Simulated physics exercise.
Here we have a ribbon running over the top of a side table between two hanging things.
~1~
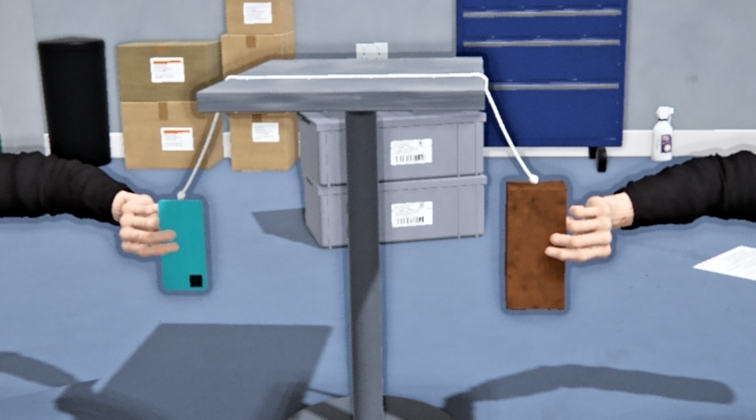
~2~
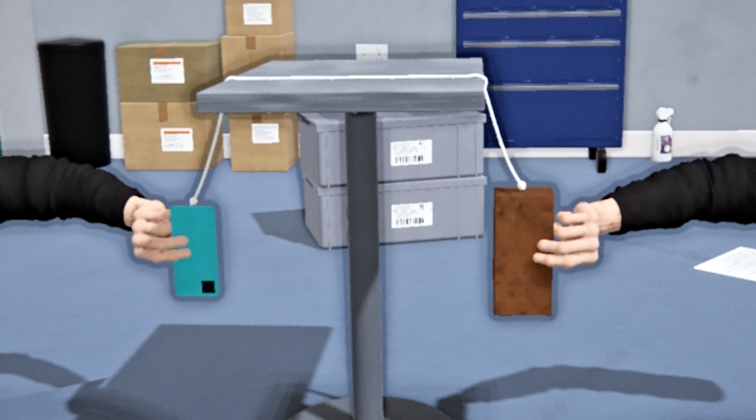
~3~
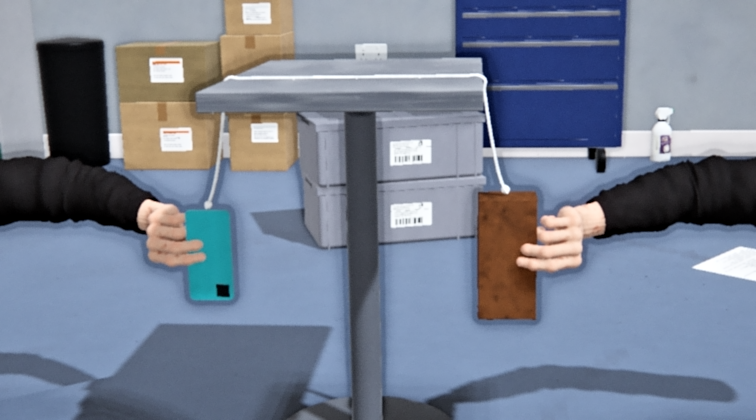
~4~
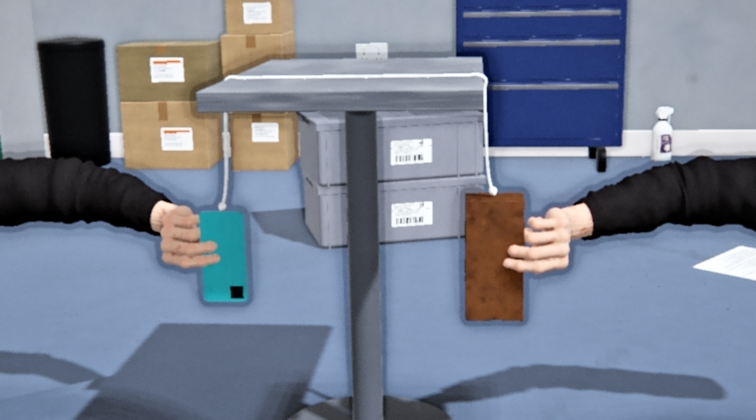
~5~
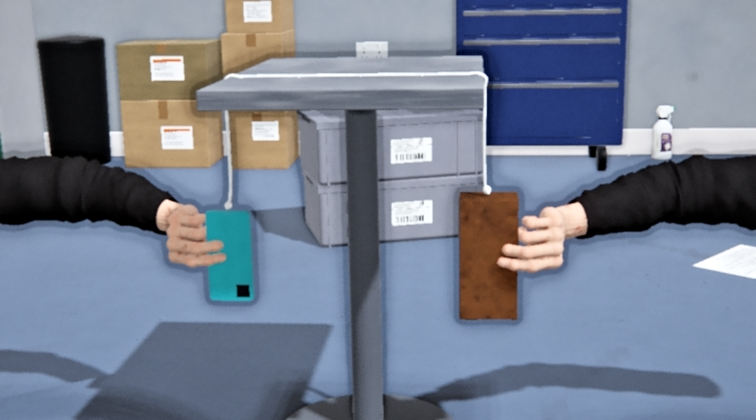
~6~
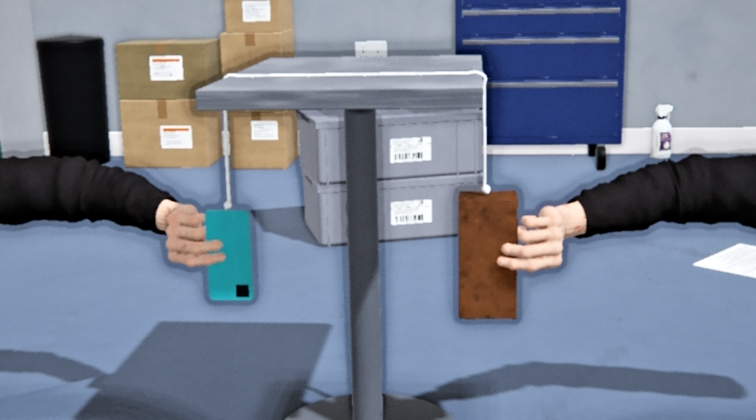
In a storeroom with cardboard boxes, grey bins and a blue cabinet, a fixed, level view faces a grey side table. A white ribbon crosses its top, joined to a teal phone on the left and a rusty-brown brick on the right, each gripped by a black-sleeved hand. Both hands move the objects inward and slightly down until the ribbon's ends hang nearly straight, then keep them still.
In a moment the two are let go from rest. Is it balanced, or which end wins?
Outcome: The ribbon is pulled to the right.
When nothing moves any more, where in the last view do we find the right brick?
Around (473, 411).
Then, 0.76 s after the last picture, left phone pulled up onto the top; right brick down on the floor near (459, 404).
Then, 1.32 s after the last picture, left phone down on the floor; right brick down on the floor near (474, 412).
At rest, left phone down on the floor; right brick down on the floor near (473, 411). The ribbon slides rightwards.
